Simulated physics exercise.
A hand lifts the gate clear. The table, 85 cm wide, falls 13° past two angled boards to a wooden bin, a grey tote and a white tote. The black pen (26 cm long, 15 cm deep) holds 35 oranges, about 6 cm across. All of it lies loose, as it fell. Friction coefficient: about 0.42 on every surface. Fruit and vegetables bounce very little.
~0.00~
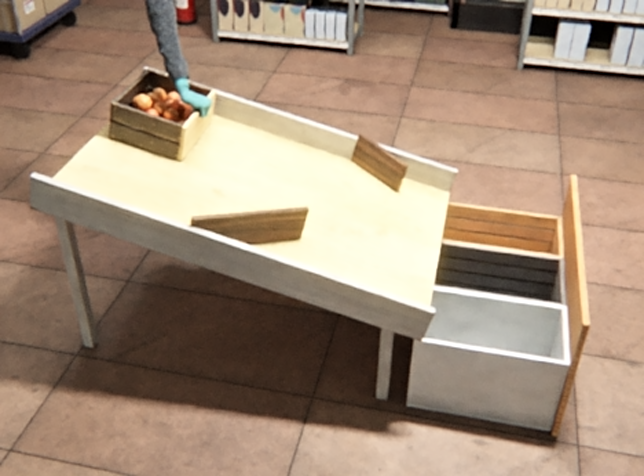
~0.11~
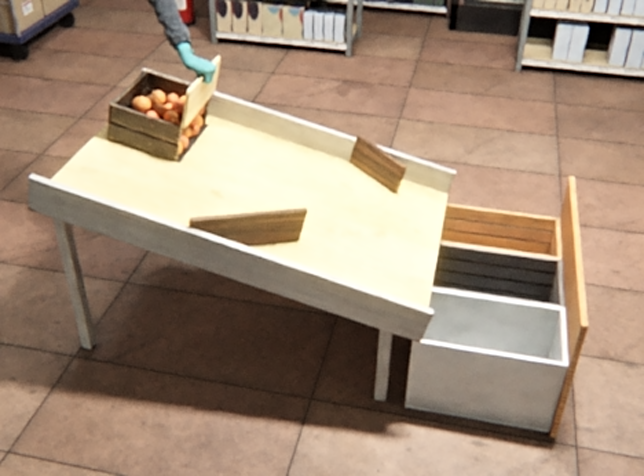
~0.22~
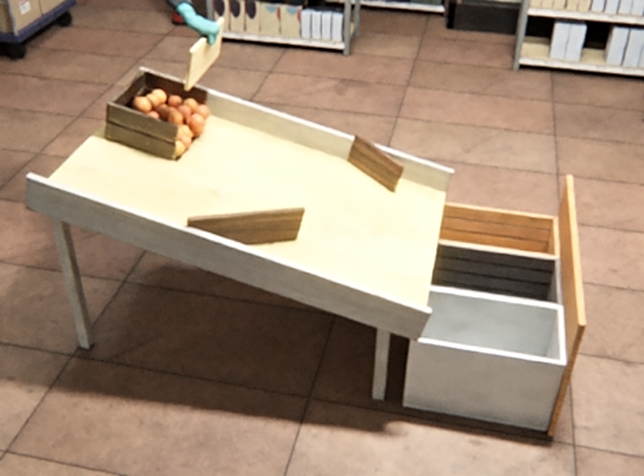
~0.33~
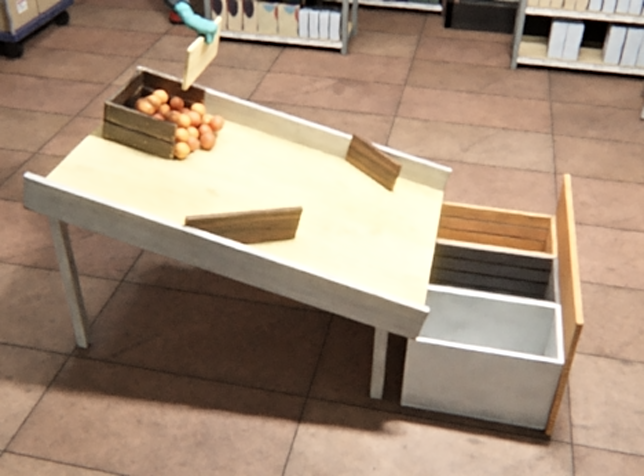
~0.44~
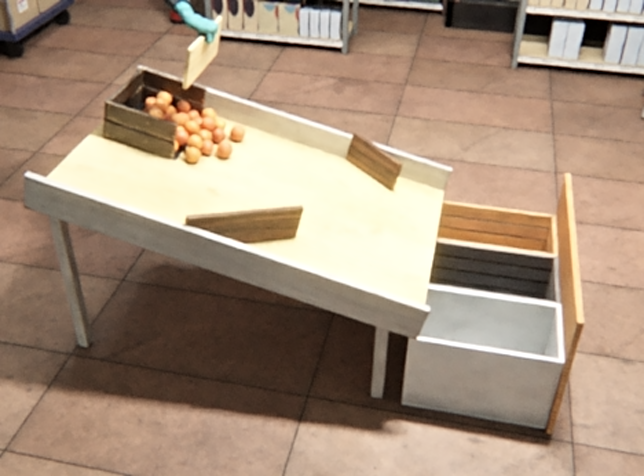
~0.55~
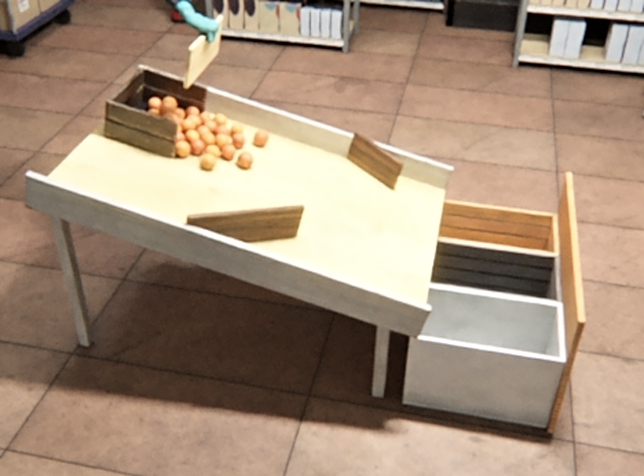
A gloved hand lifts a panel from a dark box, and oranges roll down the table.
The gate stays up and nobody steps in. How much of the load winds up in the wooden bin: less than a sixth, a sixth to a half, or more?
Expect from a sixth to a half of the load in the wooden bin.
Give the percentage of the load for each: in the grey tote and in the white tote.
About 70 and 0 per cent.
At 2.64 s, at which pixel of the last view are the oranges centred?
Near (514, 322).
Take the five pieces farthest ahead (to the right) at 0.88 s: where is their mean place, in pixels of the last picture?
At about (322, 170).
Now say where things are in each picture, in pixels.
In the first picture (places track the rim corner closest to us here), black pen (183, 126); wooden bin (560, 257); all still inside.
Black pen (182, 127), in the second picture.
Black pen (179, 126), in the third picture.
Black pen (177, 125); 6 out, the lowest orange at (208, 141), in the fourth picture.
Black pen (178, 125); 10 out, the lowest orange at (238, 133), in the fifth picture.
Black pen (179, 124); wooden bin (555, 254); 17 out, the lowest orange at (261, 138), in the sixth picture.
After 0.88 s, 7 still in the black pen and 28 on the slope.
After 1.30 s, 1 in the grey tote, 32 on the slope and 2 in the air.
After 1.89 s, 9 in the wooden bin, 13 in the grey tote, 7 on the slope and 6 in the air.
Final count (at 2.64 s), 11 in the wooden bin and 24 in the grey tote. Asked share, 11 of 35, 31 per cent.
